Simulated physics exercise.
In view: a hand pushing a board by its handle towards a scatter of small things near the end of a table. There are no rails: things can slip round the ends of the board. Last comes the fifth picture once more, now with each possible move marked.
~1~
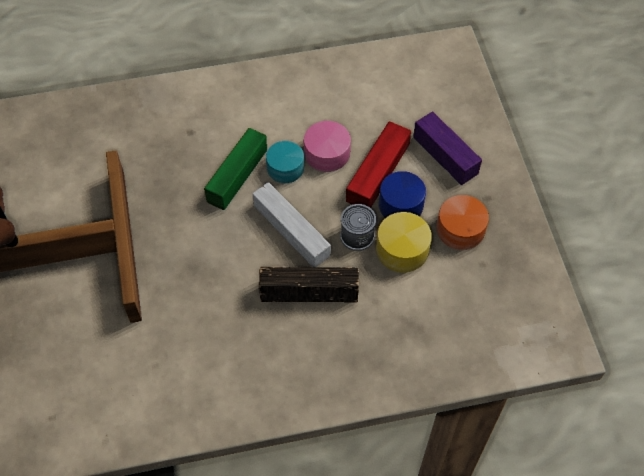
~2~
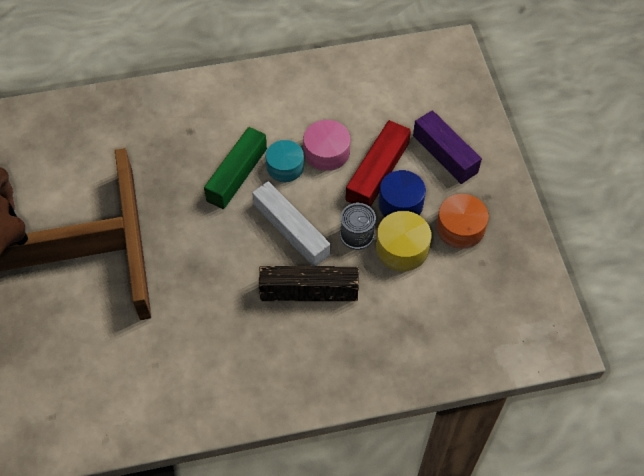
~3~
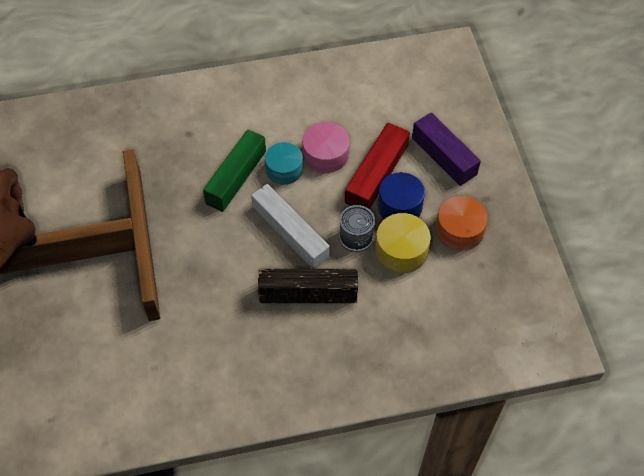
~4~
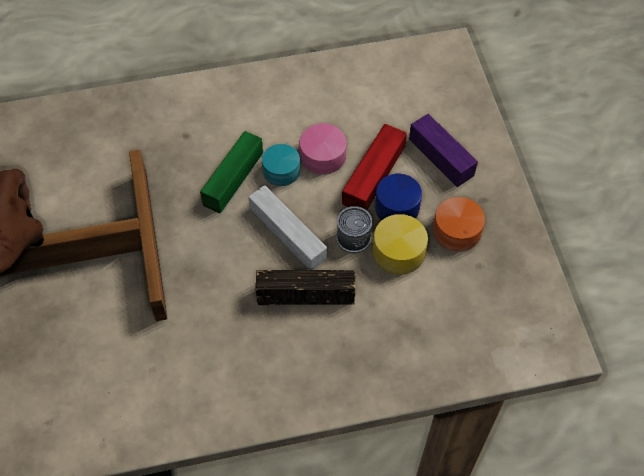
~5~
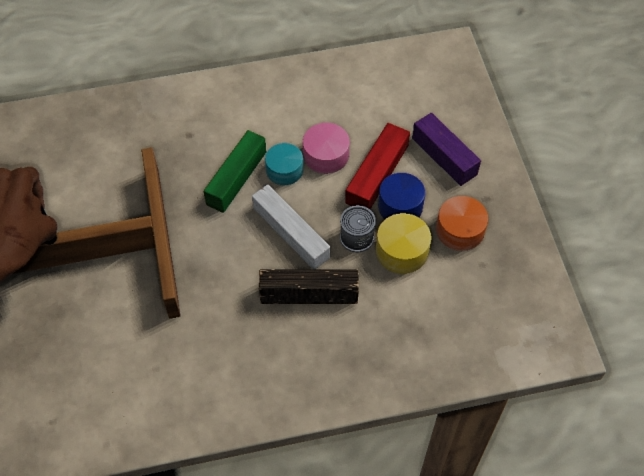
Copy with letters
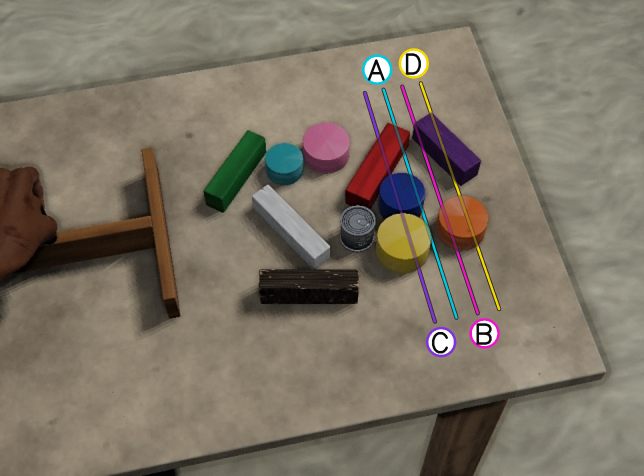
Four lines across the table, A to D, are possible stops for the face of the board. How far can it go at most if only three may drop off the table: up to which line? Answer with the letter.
It can go as far as D.
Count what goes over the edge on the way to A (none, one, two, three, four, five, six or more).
By then, none.
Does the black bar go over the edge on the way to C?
No.
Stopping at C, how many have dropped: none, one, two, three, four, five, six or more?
By then, none.
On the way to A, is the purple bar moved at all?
By then, yes.
On the marked copy, A at (417, 195); B at (437, 192); C at (397, 199); D at (457, 188).
Taking D. A third of the way, board (268, 200); black bar (342, 282); pink tin (342, 144).
Two thirds of the way, board (375, 180); purple bar (472, 149); orange tin (499, 229).
When it is over, board (457, 166); purple bar over the edge; blue tin over the edge; two fallen.
As for the rest, A is within the limit but short; B is within the limit but short; C is within the limit but short.
